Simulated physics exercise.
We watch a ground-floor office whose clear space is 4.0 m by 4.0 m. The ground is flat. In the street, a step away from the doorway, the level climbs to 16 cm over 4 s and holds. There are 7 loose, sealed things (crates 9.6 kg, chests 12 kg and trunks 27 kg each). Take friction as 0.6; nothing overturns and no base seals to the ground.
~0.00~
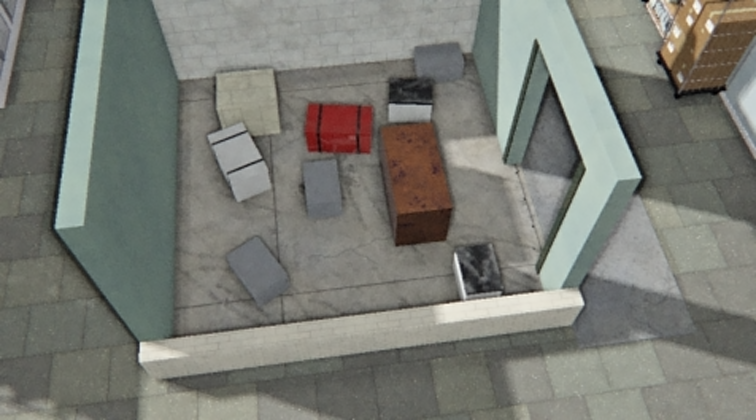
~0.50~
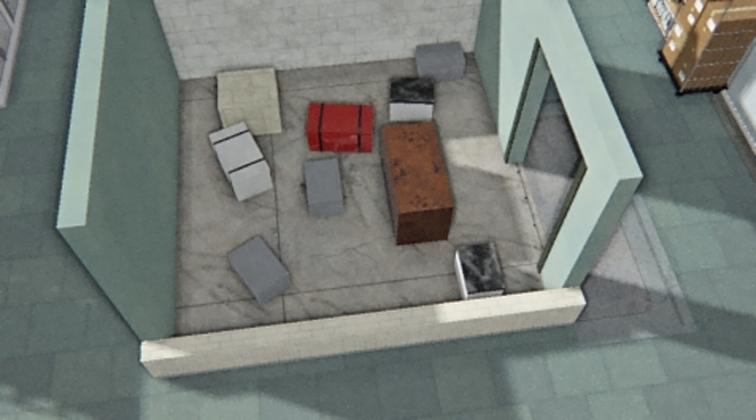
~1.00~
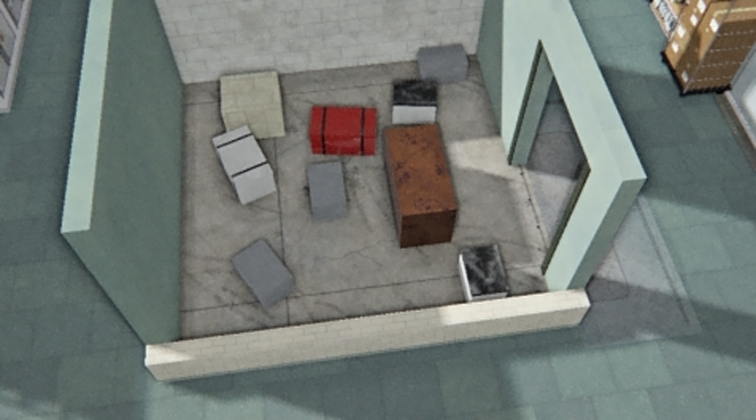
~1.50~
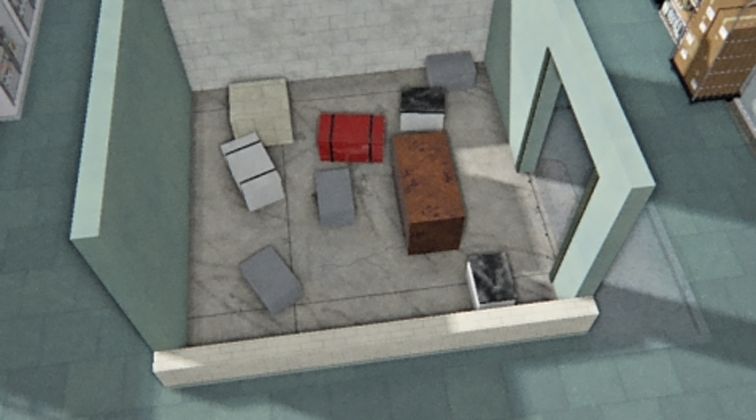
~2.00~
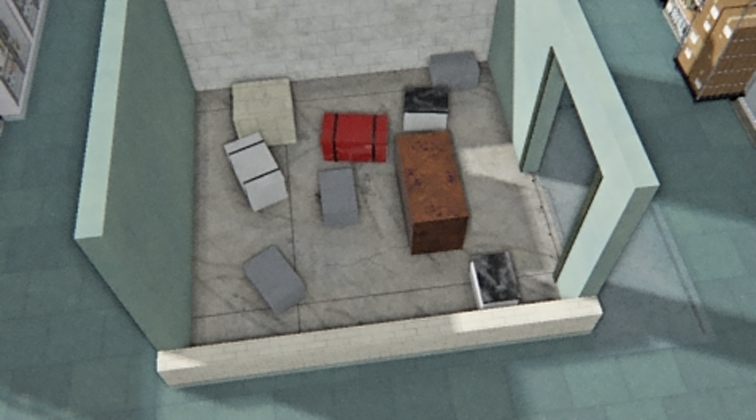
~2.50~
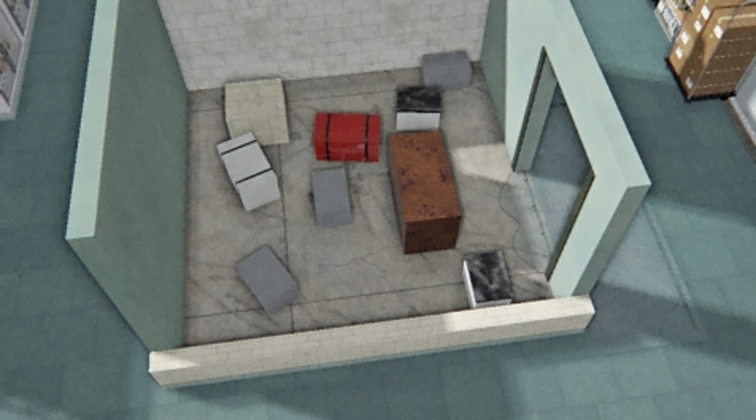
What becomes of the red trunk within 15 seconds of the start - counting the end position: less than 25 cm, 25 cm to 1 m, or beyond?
The red trunk slides a little.
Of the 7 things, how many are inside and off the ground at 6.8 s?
1 of them.
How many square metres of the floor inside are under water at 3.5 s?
Some 1.5 m2.
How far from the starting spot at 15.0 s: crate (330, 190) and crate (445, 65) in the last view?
In turn: 80 cm, 300 cm.
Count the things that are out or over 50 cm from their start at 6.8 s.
I count 0.
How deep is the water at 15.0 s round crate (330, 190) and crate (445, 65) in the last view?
Roughly 9 and 13 cm.
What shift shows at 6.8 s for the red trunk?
About 0 cm.
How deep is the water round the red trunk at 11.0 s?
Roughly 4 cm.
After 3.5 s the red trunk is near (347, 128), 0.0 m from its start, aground; 0 afloat.
After 6.8 s the red trunk is near (347, 128), 0.0 m from its start, aground; 1 afloat.
After 11.0 s the red trunk is near (347, 128), 0.0 m from its start, aground; 4 afloat.
After 15.0 s the red trunk is near (375, 141), 0.4 m from its start, afloat; 7 afloat.
